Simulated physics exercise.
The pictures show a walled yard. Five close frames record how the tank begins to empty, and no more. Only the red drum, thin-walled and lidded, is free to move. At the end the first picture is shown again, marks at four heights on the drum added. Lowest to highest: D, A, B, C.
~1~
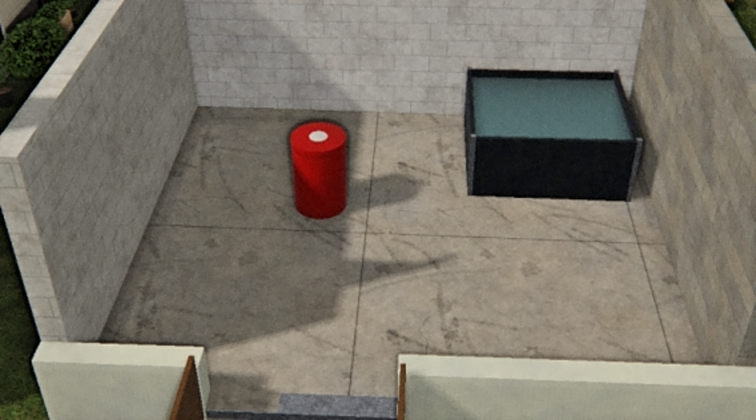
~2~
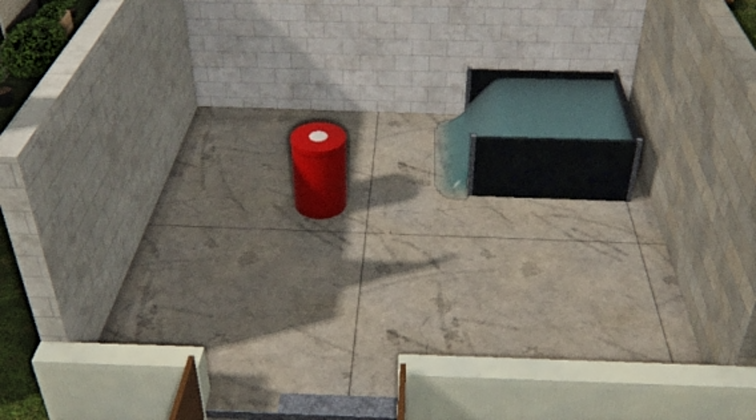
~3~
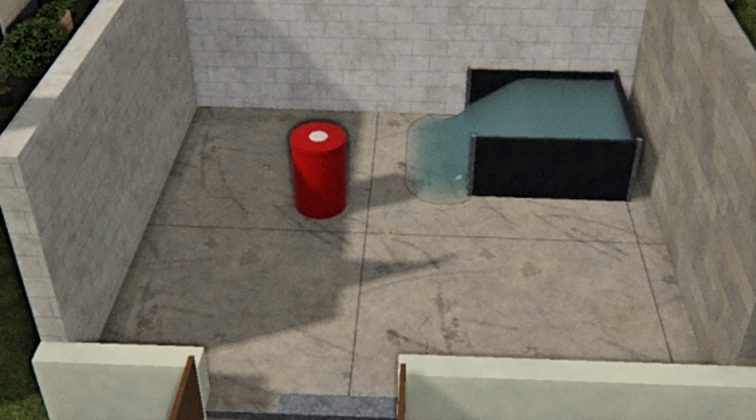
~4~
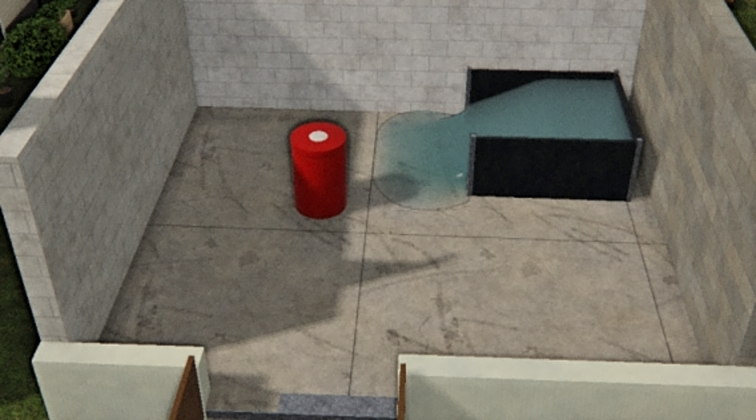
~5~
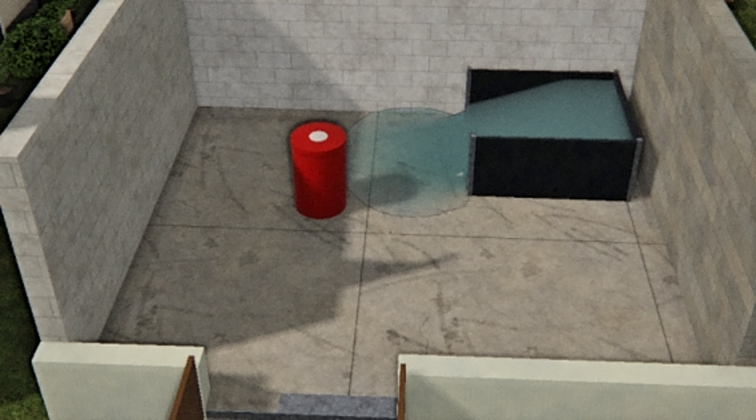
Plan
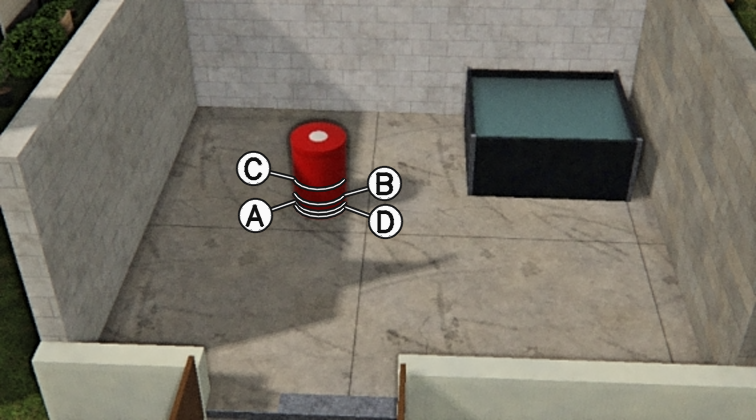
A dark-sided tank filled with blue-green water stands at the back right of a walled yard with a paved floor, seen from above by a still camera. A red drum with a white spot on its lid stands left of centre, and a gap opens in the low front wall. Water pours from the tank's left side and spreads leftward across the floor towards the drum, which stays still.
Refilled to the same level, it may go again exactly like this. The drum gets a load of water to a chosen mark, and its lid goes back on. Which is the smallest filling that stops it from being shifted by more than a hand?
I would pick mark C.
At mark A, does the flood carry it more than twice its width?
Yes, clearly.
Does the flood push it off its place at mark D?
Yes.
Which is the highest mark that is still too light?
B it is.
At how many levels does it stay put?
One of them.
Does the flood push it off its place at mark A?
Yes, it does.
On the marked copy, A at (318, 212); B at (317, 204); C at (317, 189); D at (318, 216); from the bottom up D, A, B, C.
With A, it is pushed about 5 times its own width away.
With B, it is pushed about half its own width away.
With C, it does not move.
With D, it is washed out through the gate.
